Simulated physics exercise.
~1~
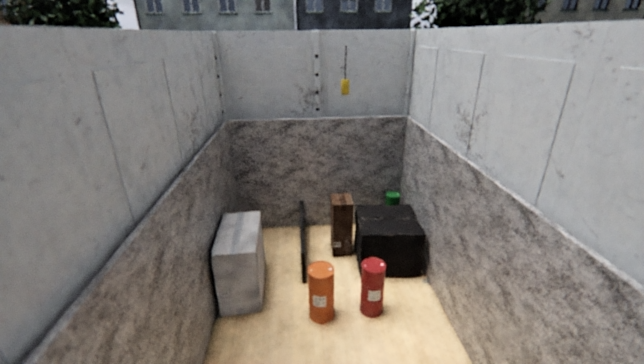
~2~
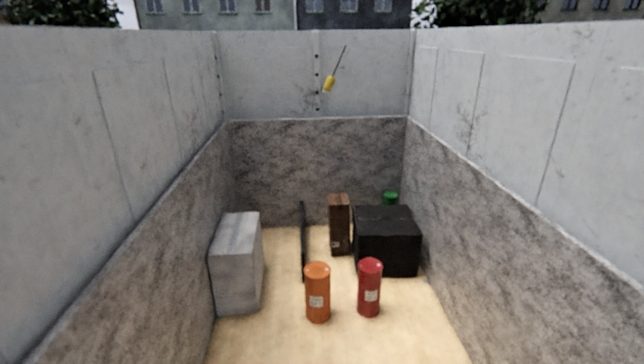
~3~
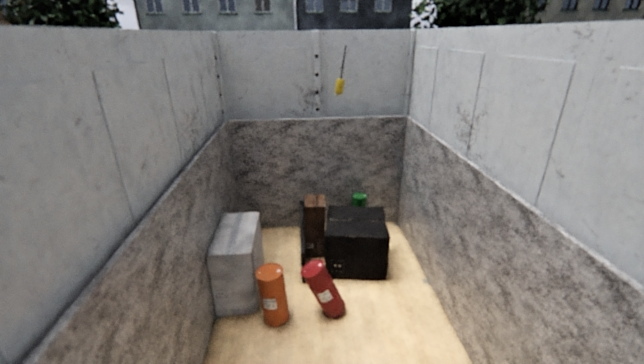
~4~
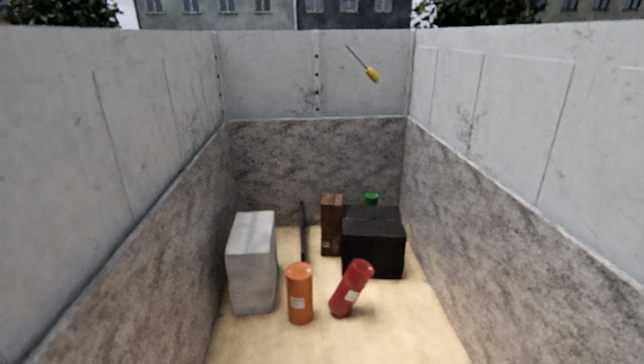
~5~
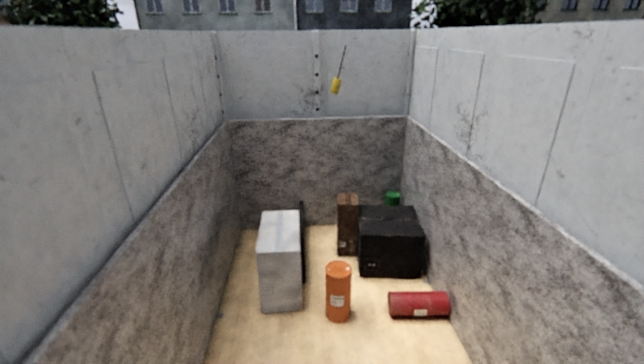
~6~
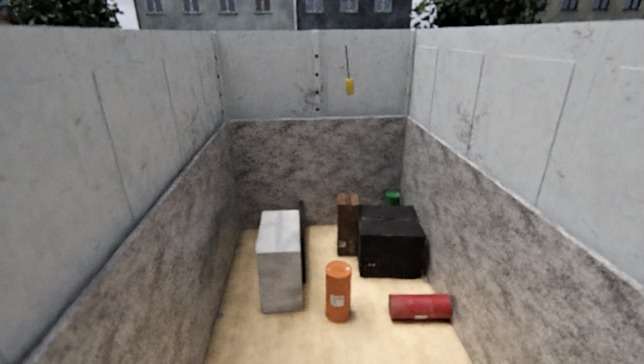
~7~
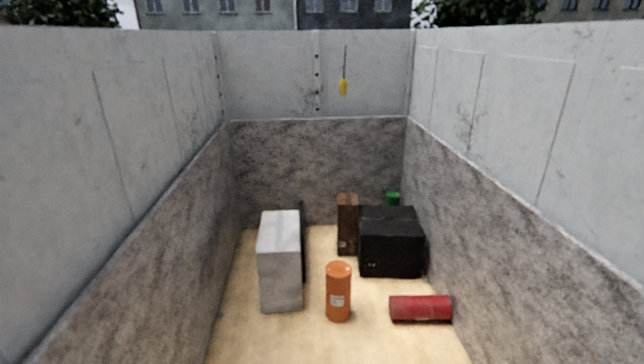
A large black box sits at the right of a walled load bay, seen from above and behind, with a brown box beside it, a green canister behind, a white box at the left, and orange and red canisters in front. A yellow tag hangs over the far wall, swinging. At first the load barely moves, then the canisters and the black and brown boxes slide left, and the red canister leans. Next everything shifts back right, the white box too, and the red canister tips onto its side. The load then stays still, with the red canister lying at the right and the rest upright.
